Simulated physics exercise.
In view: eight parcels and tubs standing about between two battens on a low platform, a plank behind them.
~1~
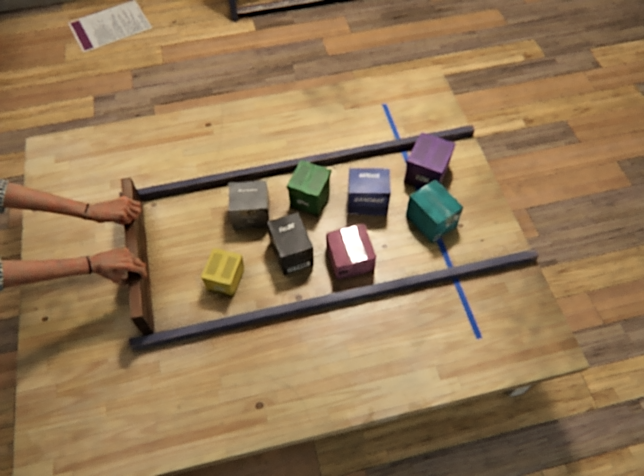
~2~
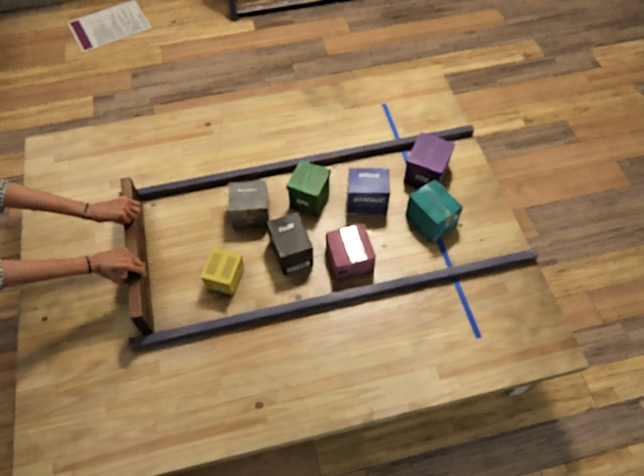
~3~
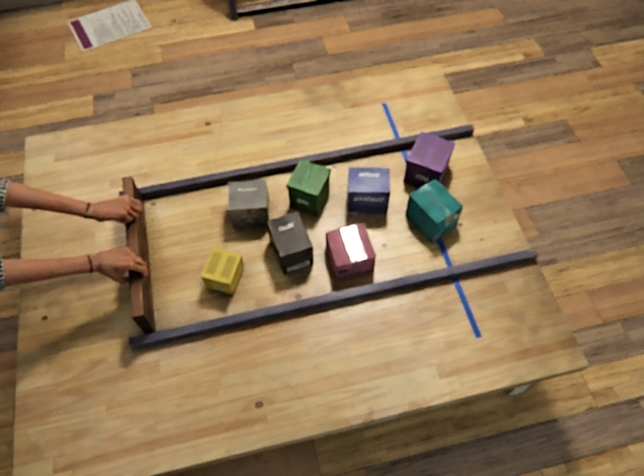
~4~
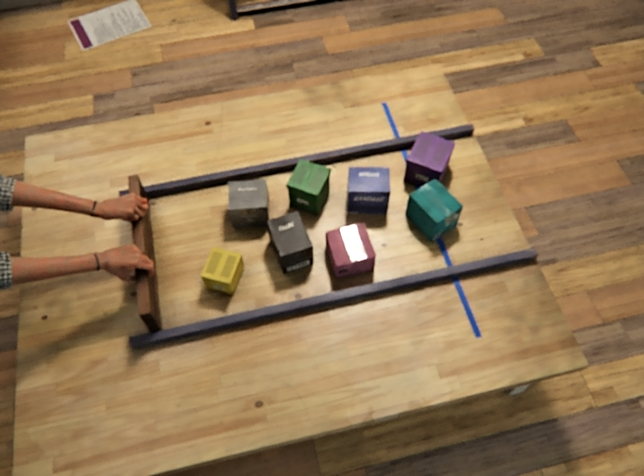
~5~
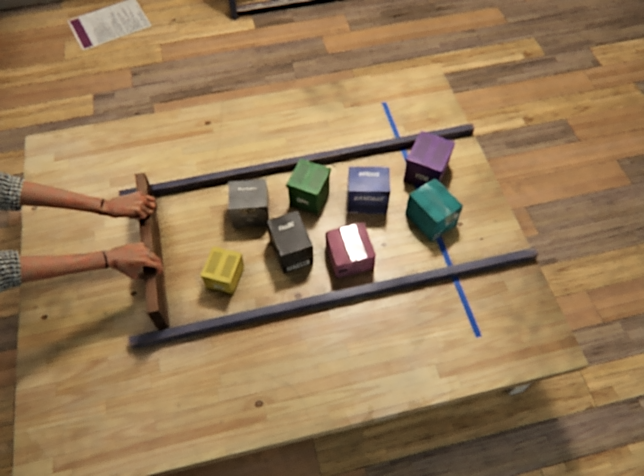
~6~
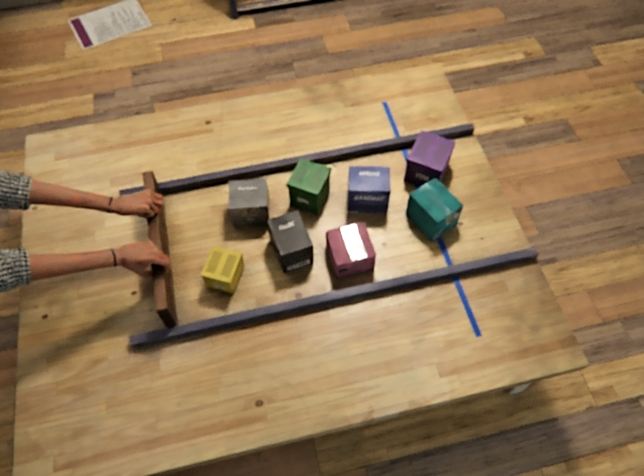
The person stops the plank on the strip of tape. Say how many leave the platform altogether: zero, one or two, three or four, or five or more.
As it turns out, the number that fall off is one or two.
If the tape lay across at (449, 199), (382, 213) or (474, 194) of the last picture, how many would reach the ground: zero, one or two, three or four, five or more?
In that order: Three or four; not one; five or over.
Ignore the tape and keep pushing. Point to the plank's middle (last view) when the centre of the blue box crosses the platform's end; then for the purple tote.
Its middle is around (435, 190) and around (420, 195).
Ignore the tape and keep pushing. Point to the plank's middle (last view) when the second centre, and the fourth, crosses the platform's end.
Its middle is around (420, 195) and later (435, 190).
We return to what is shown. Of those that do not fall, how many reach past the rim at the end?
That would be 2.
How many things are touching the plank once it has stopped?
That makes 2.
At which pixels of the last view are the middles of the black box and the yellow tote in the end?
The black box stops around (477, 202); the yellow tote around (450, 216).
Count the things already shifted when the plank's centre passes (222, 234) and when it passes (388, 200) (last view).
The counts are 1 and 8.
Soon after, none off yet; purple tote at rest near (429, 161); turquoise parcel at rest near (434, 209); blue box at rest near (368, 190).
After that, none off yet; purple tote at rest near (431, 160); turquoise parcel displaced a little near (458, 206); blue box displaced about its own width near (419, 186).
In the end, the number that fall off is one or two; gone, turquoise parcel and purple tote.
